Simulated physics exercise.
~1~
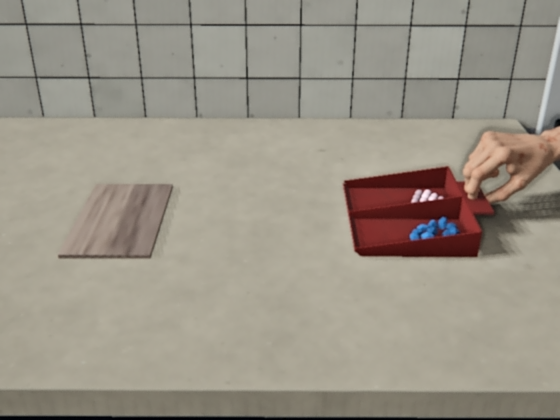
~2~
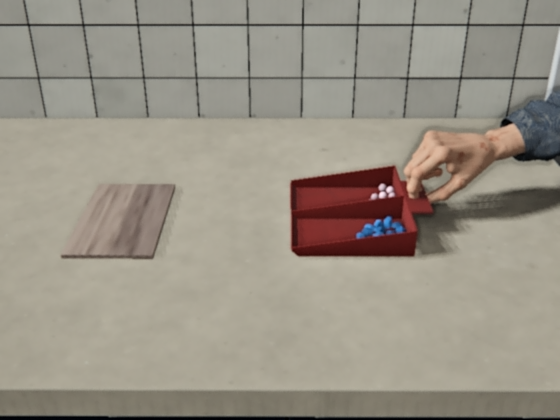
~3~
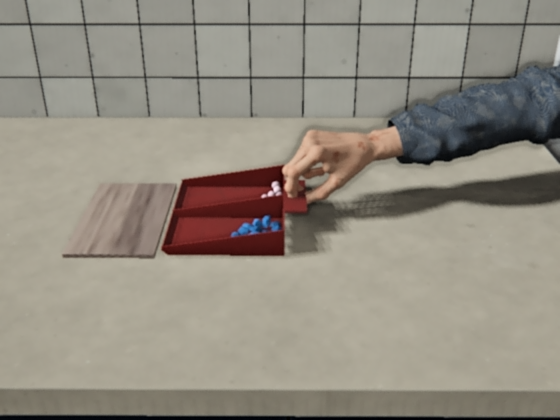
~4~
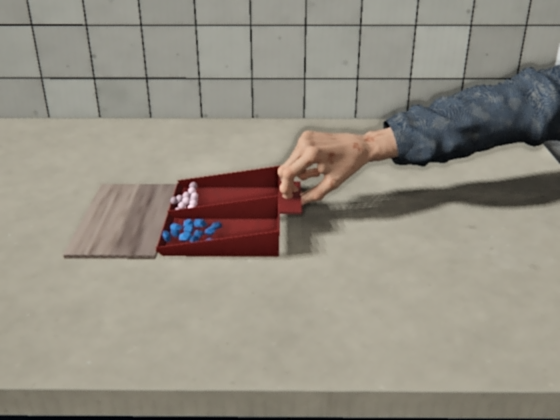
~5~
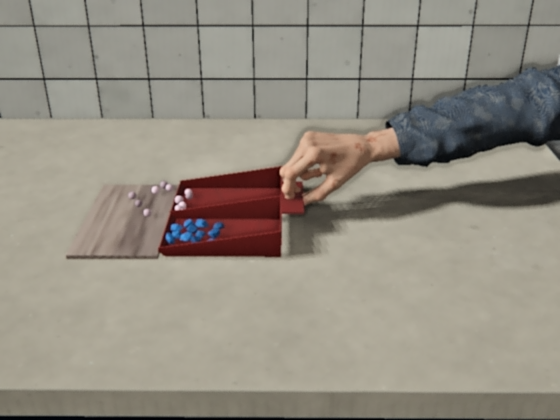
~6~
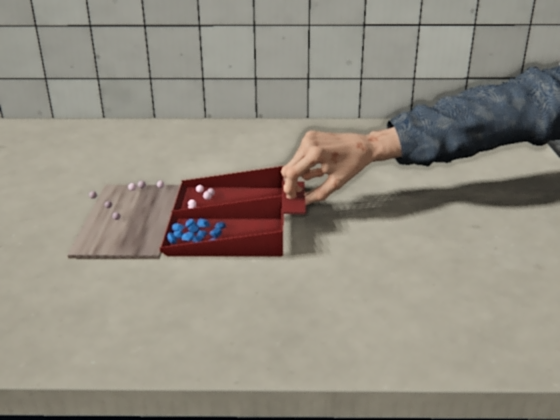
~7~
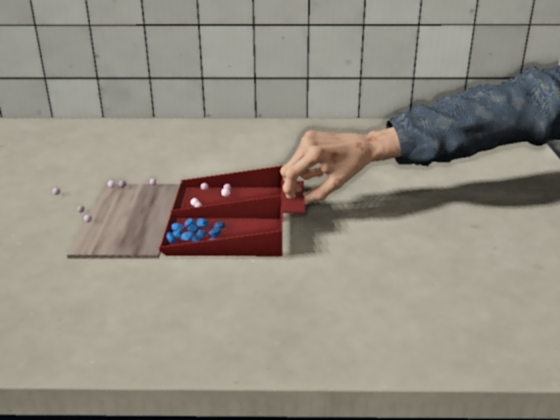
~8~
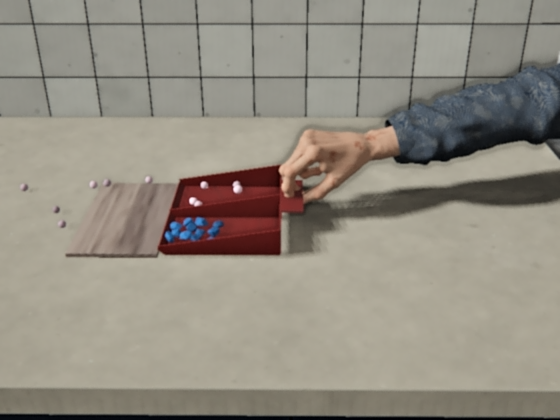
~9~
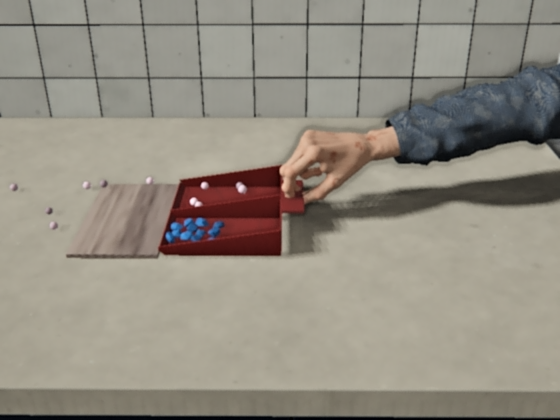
On a grey countertop, a hand slid a divided red tray left until it stopped against a flat wooden board; the blue beads slid forward but stayed inside, while about half the pale ones spilled out across the board and beyond.
